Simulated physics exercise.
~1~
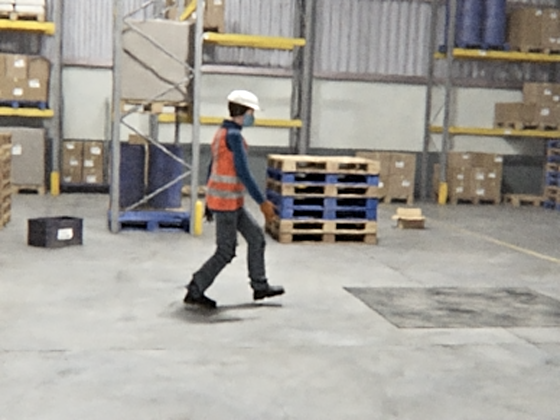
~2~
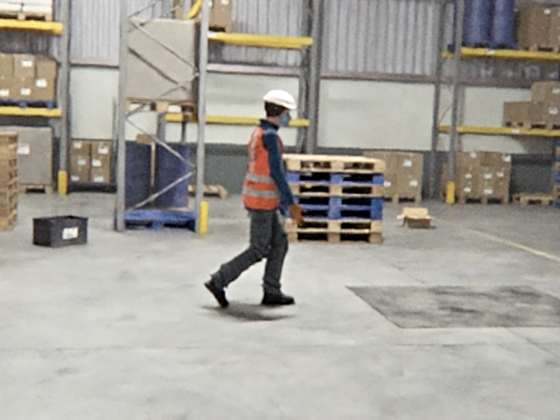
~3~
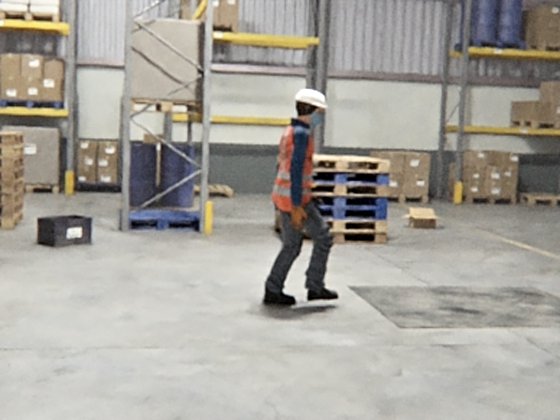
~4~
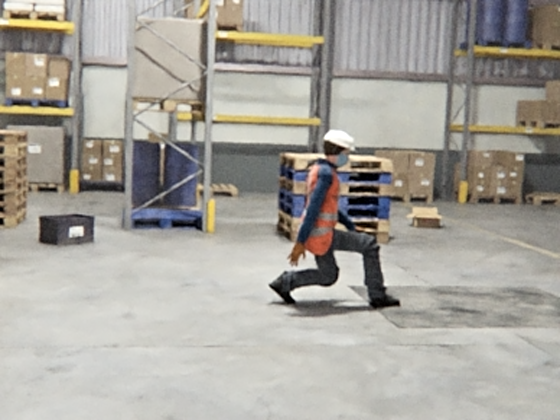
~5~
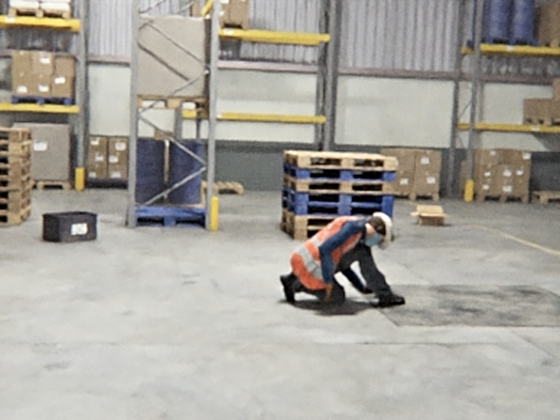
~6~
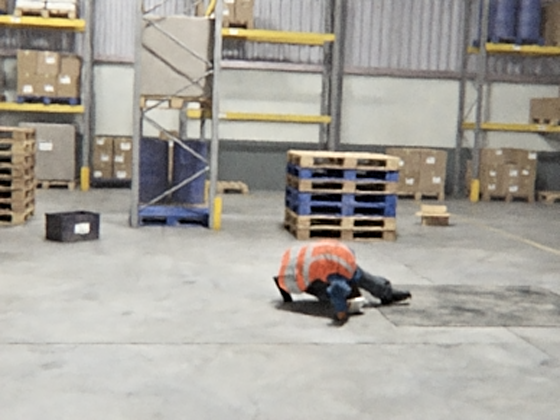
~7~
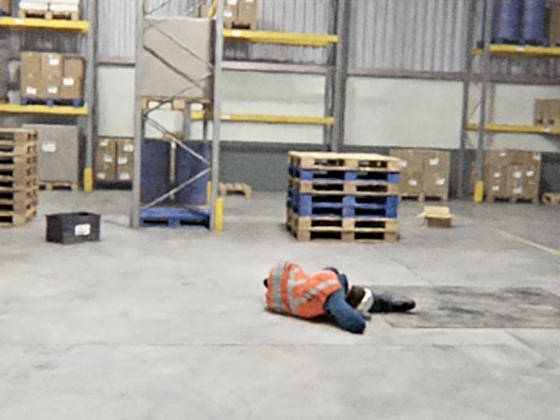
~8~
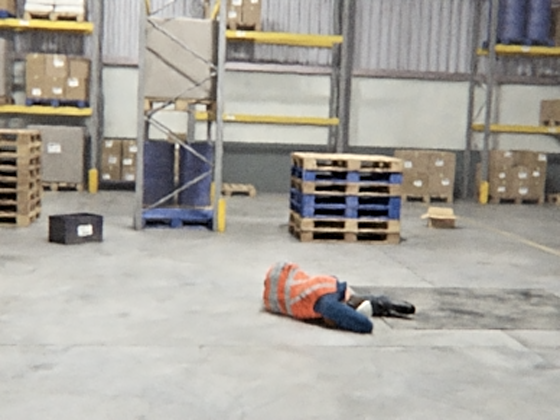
A worker in a white hard hat, orange reflective vest and dark trousers walks rightwards across the grey concrete floor of a warehouse, seen from the side at a distance as the view drifts slightly. Behind stand yellow-beamed racks of boxes, a stack of blue and tan pallets, and a dark crate at left. Nearing a black mat on the right, the worker sinks into a deep lunge, then drops low and folds forward, arms reaching down. The body crumples onto the floor and ends lying curled, with hips, chest and head all short of the mat's near edge.
